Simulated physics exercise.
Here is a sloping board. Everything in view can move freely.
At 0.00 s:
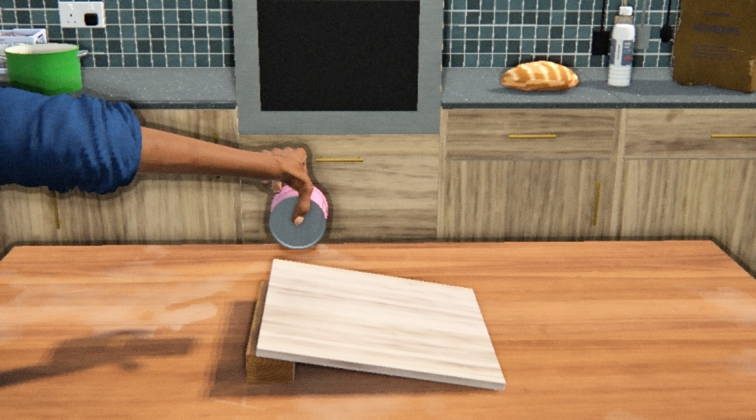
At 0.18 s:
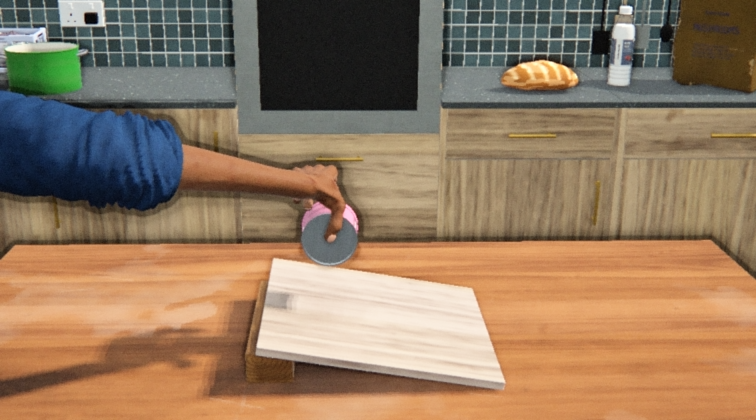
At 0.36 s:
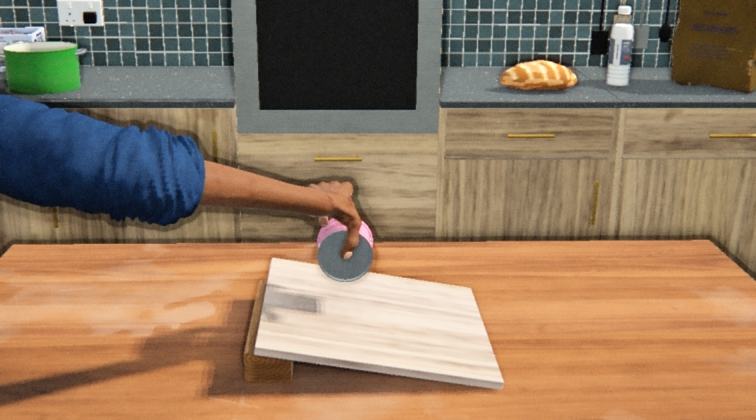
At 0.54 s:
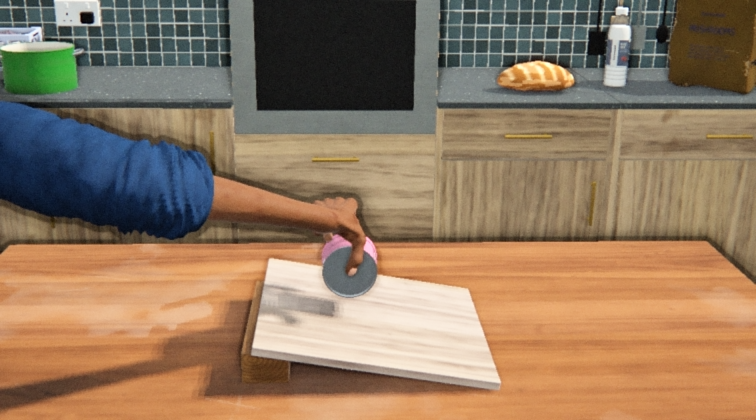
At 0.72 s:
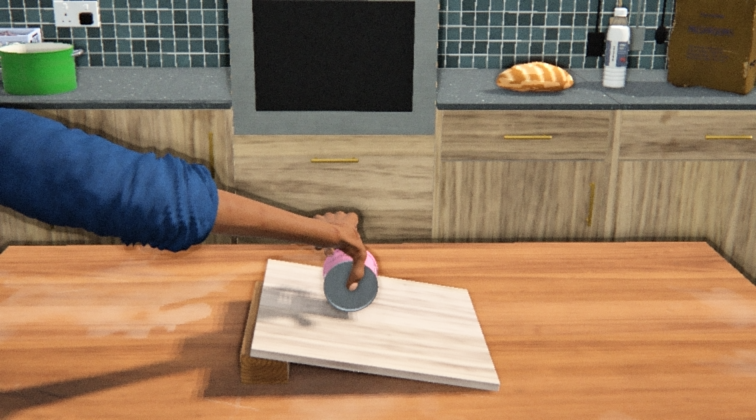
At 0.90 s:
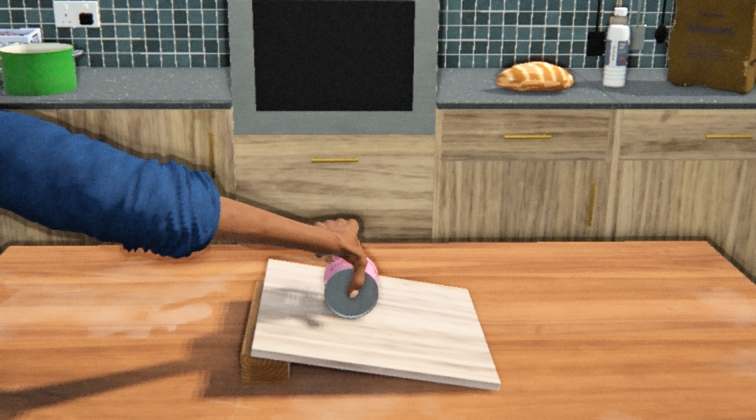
A hand lowers a pink tub rightward and down onto a sloping board.
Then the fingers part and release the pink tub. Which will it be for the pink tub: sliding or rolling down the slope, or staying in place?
The pink tub moves down the slope.
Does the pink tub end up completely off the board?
Result: The pink tub does not stay on top.
After 1.70 s, pink tub now off the board.
After 2.20 s, things are still on the move.
After 2.70 s, as before.
By the end (3.2 s), off the board, pink tub. The pink tub slides or rolls down.
